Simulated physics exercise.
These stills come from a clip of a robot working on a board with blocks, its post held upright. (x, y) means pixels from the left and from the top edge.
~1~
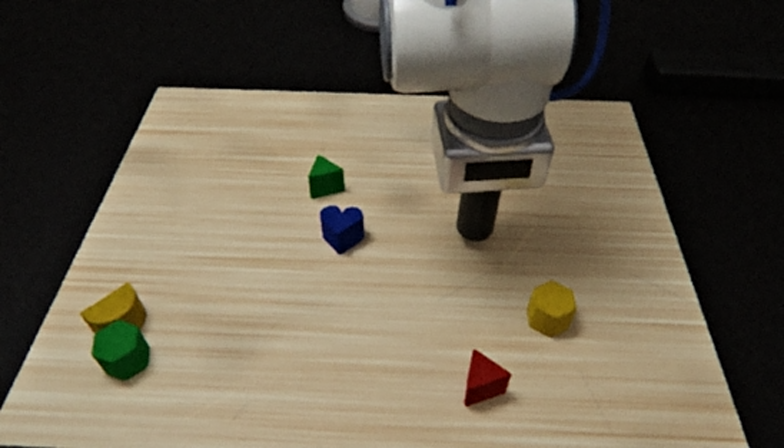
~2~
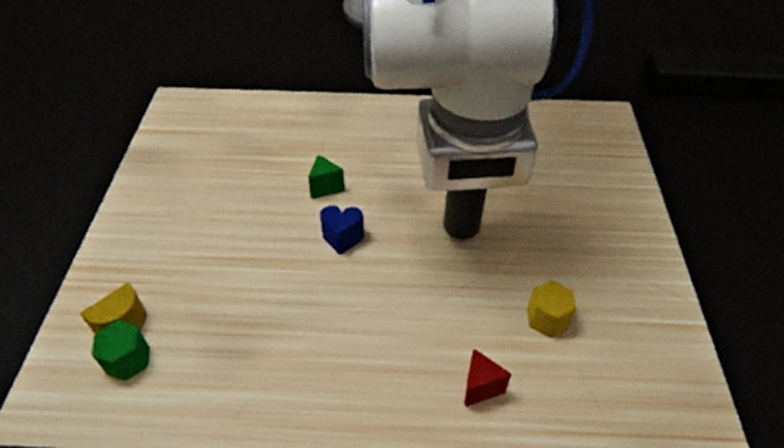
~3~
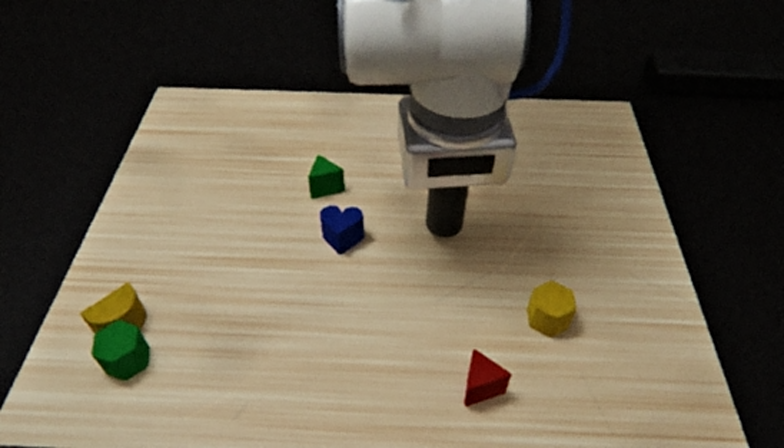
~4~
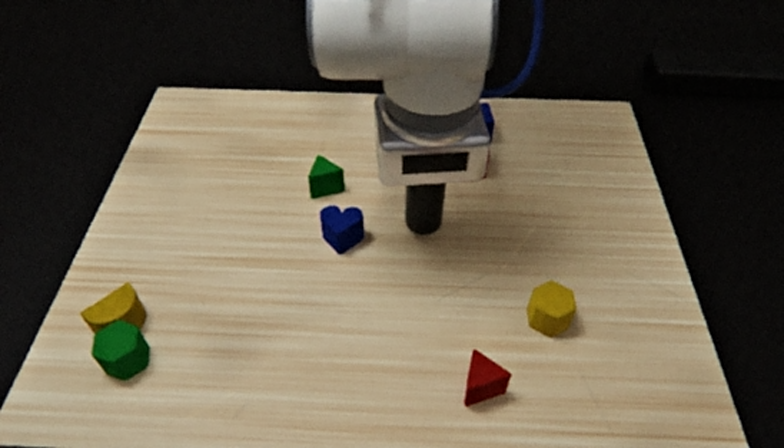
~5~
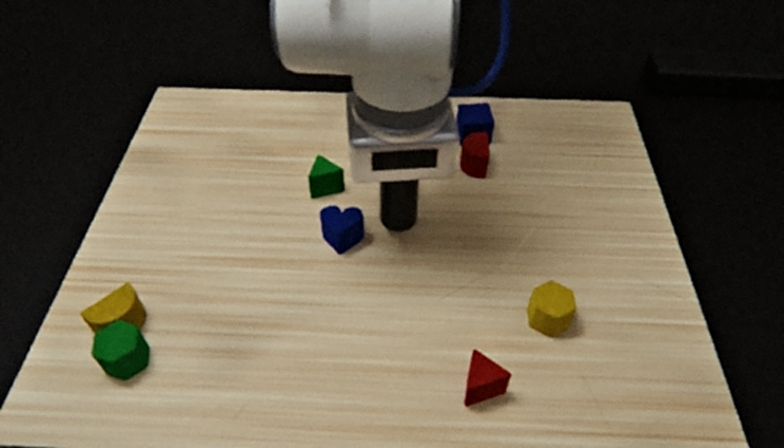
A robot arm glides left across a wooden board, its dark post nearing a blue heart block.
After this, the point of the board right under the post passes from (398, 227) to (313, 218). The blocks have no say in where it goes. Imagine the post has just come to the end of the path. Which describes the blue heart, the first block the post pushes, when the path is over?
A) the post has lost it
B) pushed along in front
A.
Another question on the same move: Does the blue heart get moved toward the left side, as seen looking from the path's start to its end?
Yes, it checks out.
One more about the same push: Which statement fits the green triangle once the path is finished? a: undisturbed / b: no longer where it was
a
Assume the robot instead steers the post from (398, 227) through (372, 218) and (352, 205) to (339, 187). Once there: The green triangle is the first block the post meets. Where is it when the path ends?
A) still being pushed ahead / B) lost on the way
Option A.
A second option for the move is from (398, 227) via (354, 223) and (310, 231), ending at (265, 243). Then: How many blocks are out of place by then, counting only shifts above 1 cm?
The answer is one block, counting only moves over 1 cm.
The first path, step by step. Halfway along, post at (354, 214); blue heart at (319, 221), turned 25° anticlockwise.
At the end, post at (312, 209); green triangle unmoved; blue heart at (298, 225), turned 95° anticlockwise.
